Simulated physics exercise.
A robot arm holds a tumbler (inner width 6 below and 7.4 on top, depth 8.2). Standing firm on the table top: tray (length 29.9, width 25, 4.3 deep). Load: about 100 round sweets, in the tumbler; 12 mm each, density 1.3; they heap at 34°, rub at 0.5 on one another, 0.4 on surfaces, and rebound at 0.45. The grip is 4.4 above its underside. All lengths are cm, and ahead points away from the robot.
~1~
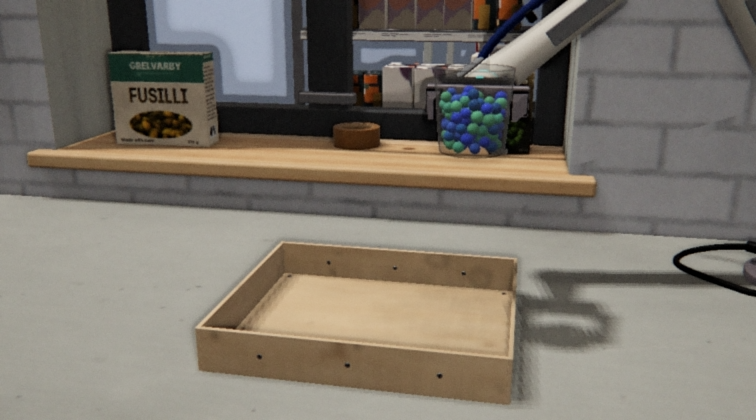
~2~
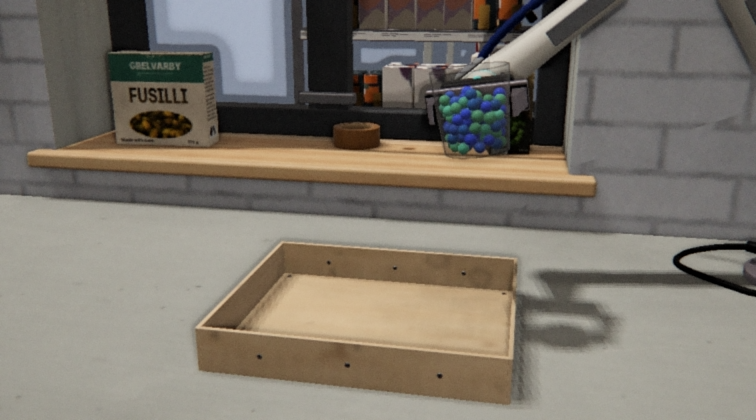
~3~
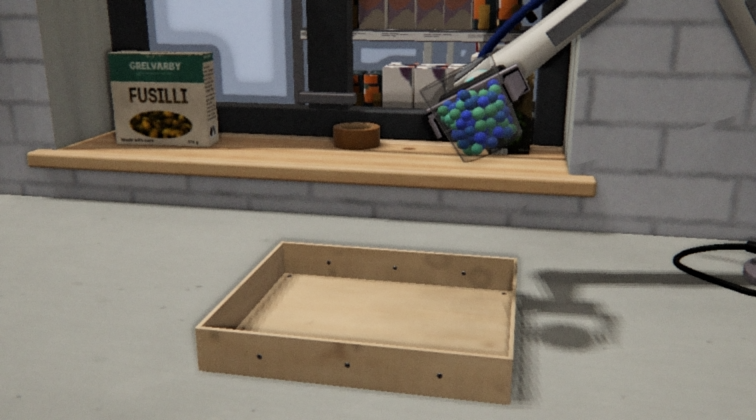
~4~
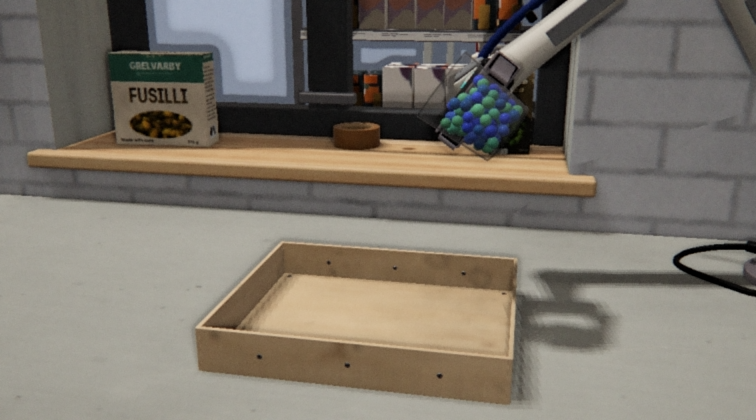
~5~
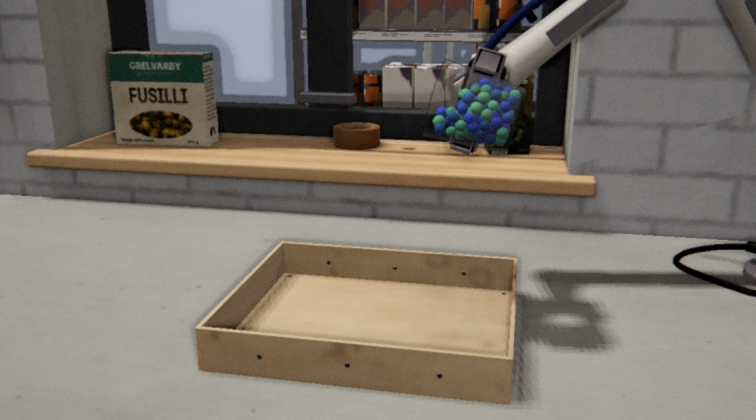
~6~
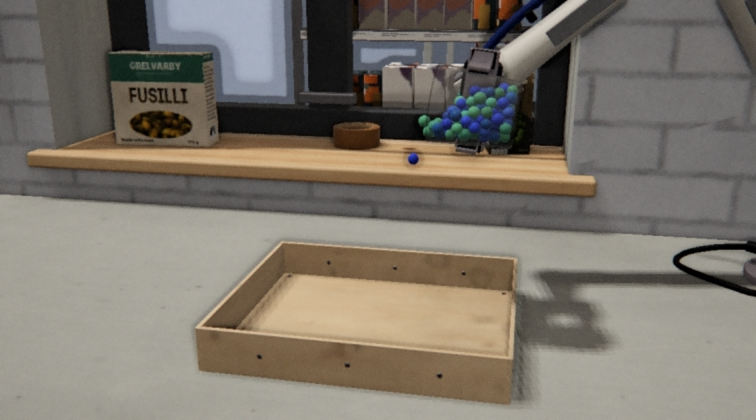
A clear tumbler packed with round blue and green sweets, held by a white robot arm at the upper right, tilts steadily over until it lies nearly on its side. The fixed view looks across a pale counter with an open wooden tray toward a window ledge, a fusilli box and a small brown dish. The sweets shift toward the mouth, bulging leftward, and one blue sweet comes away.
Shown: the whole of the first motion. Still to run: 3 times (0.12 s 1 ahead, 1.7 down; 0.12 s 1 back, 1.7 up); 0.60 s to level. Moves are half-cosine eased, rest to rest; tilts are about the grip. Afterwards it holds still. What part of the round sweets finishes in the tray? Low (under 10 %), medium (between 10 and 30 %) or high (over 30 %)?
Answer: Medium; between 10 and 30 % of the round sweets finish in the tray.
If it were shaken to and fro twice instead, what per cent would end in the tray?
Then about 15 per cent.
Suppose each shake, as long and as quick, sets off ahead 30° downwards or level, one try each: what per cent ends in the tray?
About 40 and 55 per cent.
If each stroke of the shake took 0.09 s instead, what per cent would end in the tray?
It would be near 20 per cent.
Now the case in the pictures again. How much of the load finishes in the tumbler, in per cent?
Roughly 85 per cent.
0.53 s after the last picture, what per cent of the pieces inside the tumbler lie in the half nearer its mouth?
Some 40 per cent.
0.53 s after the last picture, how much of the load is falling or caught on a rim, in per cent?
Some 6 per cent.
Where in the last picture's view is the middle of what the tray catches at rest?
Around (361, 312).
Then, 0.53 s on, tilted 83° forward, highest piece 26 above the table; 91 in the tumbler, 7 in the tray, 6 in flight or on a rim.
Then, 1.06 s on, tilted 34° forward, highest piece 27 above the table; 87 in the tumbler, 17 in the tray.
Then, 1.52 s on, level, highest piece 27 above the table; 87 in the tumbler, 17 in the tray.
Then, 2.57 s on, level, highest piece 27 above the table; 87 in the tumbler, 17 in the tray.
In the end, 87 in the tumbler, 17 in the tray. That is 16 % in the tray.
